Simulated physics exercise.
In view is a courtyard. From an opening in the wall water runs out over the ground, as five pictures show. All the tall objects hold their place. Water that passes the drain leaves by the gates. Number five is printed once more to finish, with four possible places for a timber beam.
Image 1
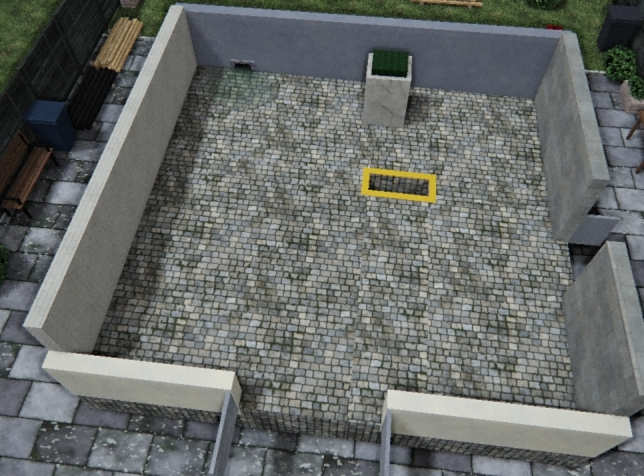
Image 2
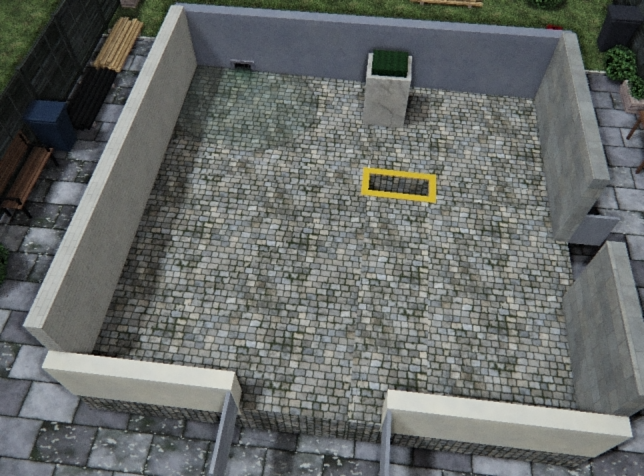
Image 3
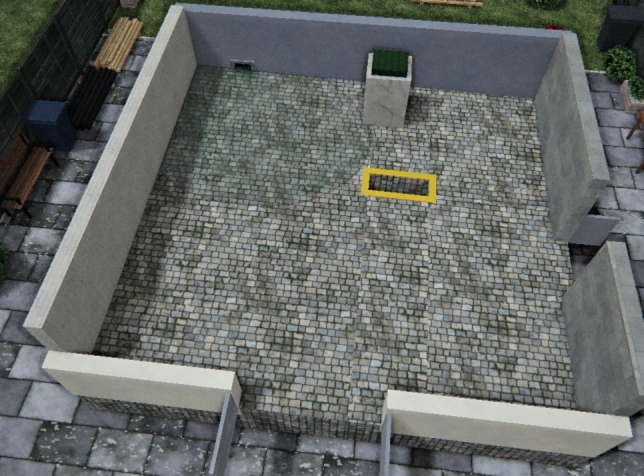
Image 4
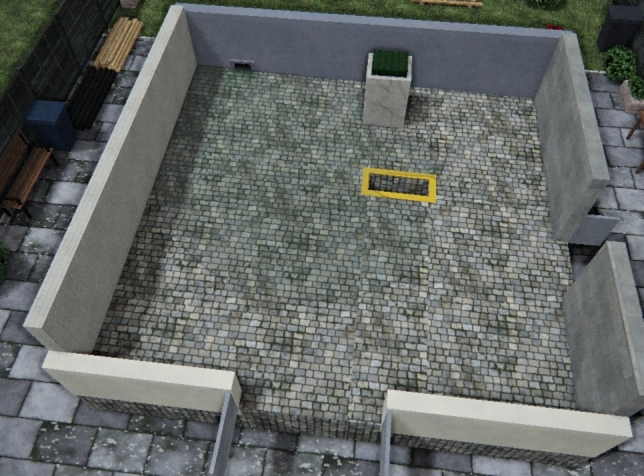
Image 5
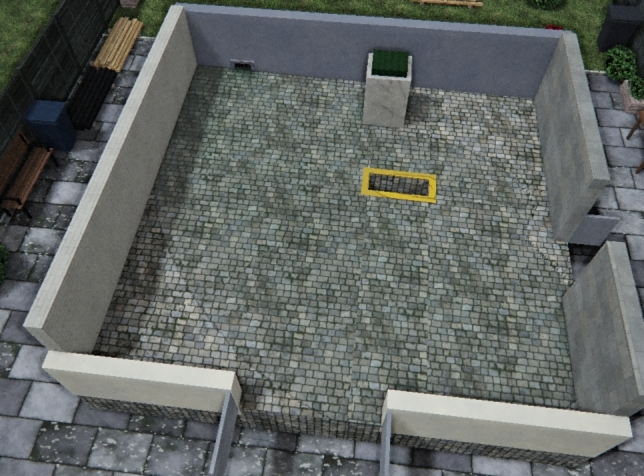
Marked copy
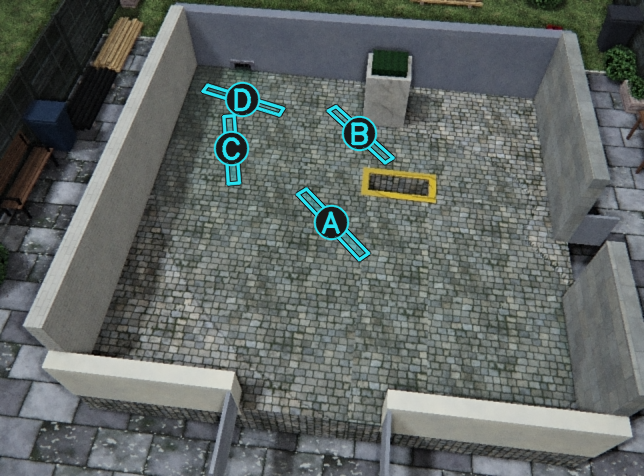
The video shows a walled cobbled courtyard with a planter and a yellow-edged drain pit, where a thin sheet of water spreads from the back left corner, reaches the pit, and extends across most of the paving toward the front.
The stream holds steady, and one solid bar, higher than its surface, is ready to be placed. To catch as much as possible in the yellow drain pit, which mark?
The answer is place D.
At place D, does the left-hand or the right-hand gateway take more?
The right one.
On the marked copy, A from (302, 191) to (363, 256); B from (332, 108) to (389, 160); C from (229, 116) to (233, 183); D from (205, 88) to (281, 111).
With A, about 23 % of the stream runs into the yellow drain pit, about 73 % out by the gates.
With B, about 23 % of the stream runs into the yellow drain pit, about 74 % out by the gates.
With C, about 21 % of the stream runs into the yellow drain pit, about 75 % out by the gates.
With D, about 32 % of the stream runs into the yellow drain pit, about 65 % out by the gates.
